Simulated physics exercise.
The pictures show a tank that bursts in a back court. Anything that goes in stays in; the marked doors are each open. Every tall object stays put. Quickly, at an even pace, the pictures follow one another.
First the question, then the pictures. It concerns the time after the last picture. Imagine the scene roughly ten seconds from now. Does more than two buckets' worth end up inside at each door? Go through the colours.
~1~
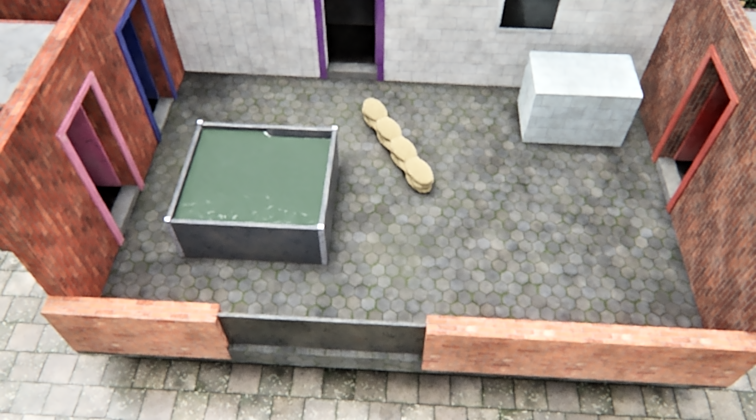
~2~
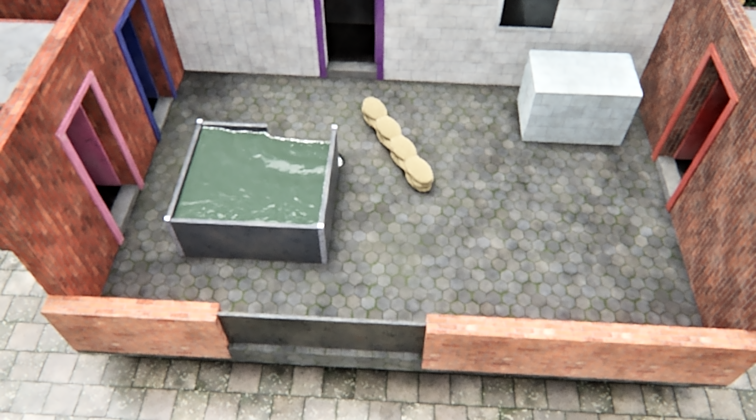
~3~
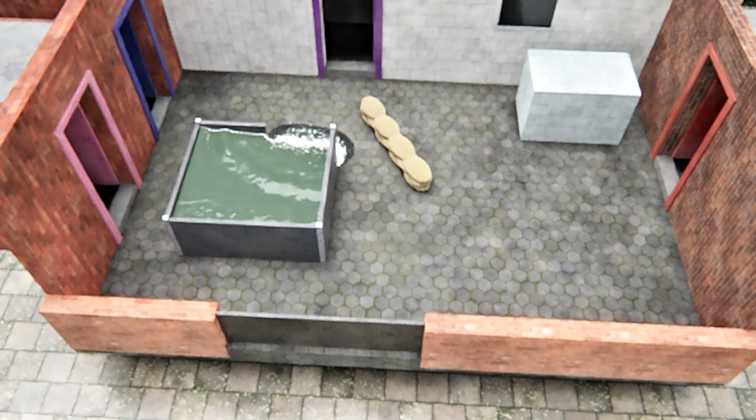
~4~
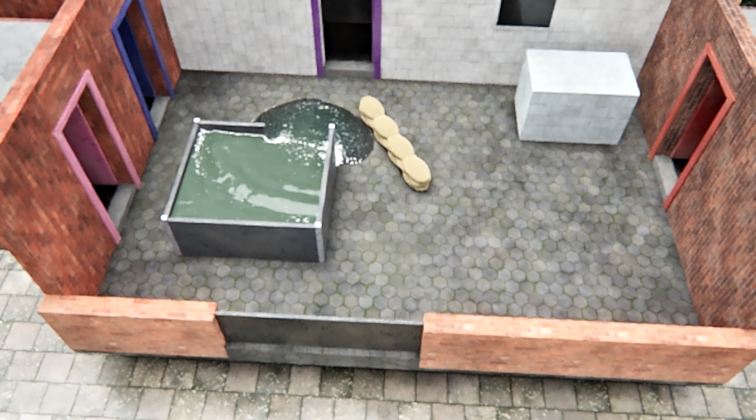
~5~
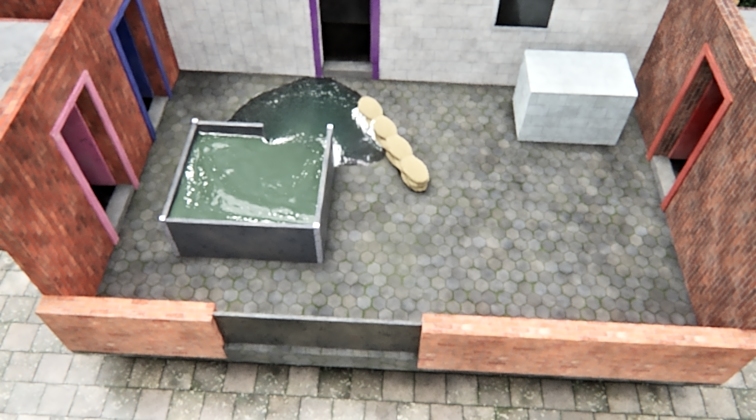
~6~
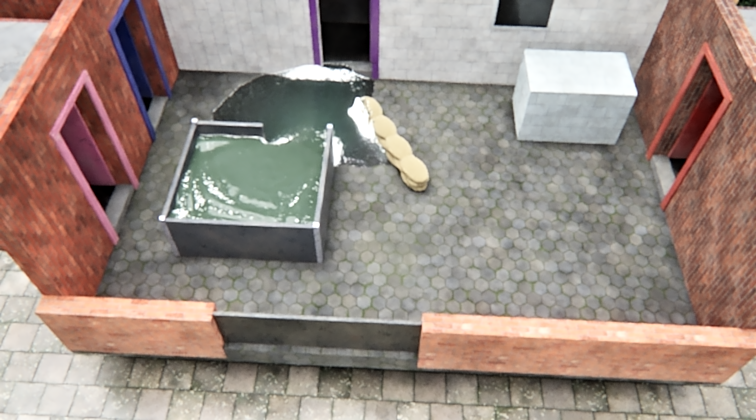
The pink door swallows an okay amount of water; the purple door swallows too much water; the blue door swallows too much water; the red door swallows an okay amount of water.
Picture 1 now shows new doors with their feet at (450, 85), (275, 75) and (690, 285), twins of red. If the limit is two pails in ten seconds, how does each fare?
Result, in listed order - doesn't reach the limit, gets past the limit, doesn't reach the limit.
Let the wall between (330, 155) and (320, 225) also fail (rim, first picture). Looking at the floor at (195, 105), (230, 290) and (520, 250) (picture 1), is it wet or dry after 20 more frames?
The first spot is spared, the second spared and the third soaked.
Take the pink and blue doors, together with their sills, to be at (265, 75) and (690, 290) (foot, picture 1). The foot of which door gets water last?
Result: The one in blue.
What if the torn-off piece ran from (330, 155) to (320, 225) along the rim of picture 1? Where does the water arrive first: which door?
First: The red door.
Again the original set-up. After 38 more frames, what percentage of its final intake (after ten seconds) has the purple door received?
Some 100 per cent.
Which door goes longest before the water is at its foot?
The red one.
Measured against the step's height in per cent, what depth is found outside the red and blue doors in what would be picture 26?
About 0 and 230 per cent.
A moment on, water covers 15 % of the floor; the pink door not reached, the purple door over two buckets in, the blue door not reached, the red door not reached.
Next, water covers 30 % of the floor; the pink door not reached, the purple door far over two buckets in, the blue door wet at the sill, nothing in, the red door not reached.
Then, water covers 55 % of the floor; the pink door wet at the sill, nothing in, the purple door far over two buckets in, the blue door over two buckets in, the red door not reached.
Later, water covers 85 % of the floor; the pink door wet at the sill, nothing in, the purple door far over two buckets in, the blue door far over two buckets in, the red door wet at the sill, nothing in.
In the end, water covers 90 % of the floor; the pink door wet at the sill, nothing in, the purple door far over two buckets in, the blue door far over two buckets in, the red door wet at the sill, nothing in.
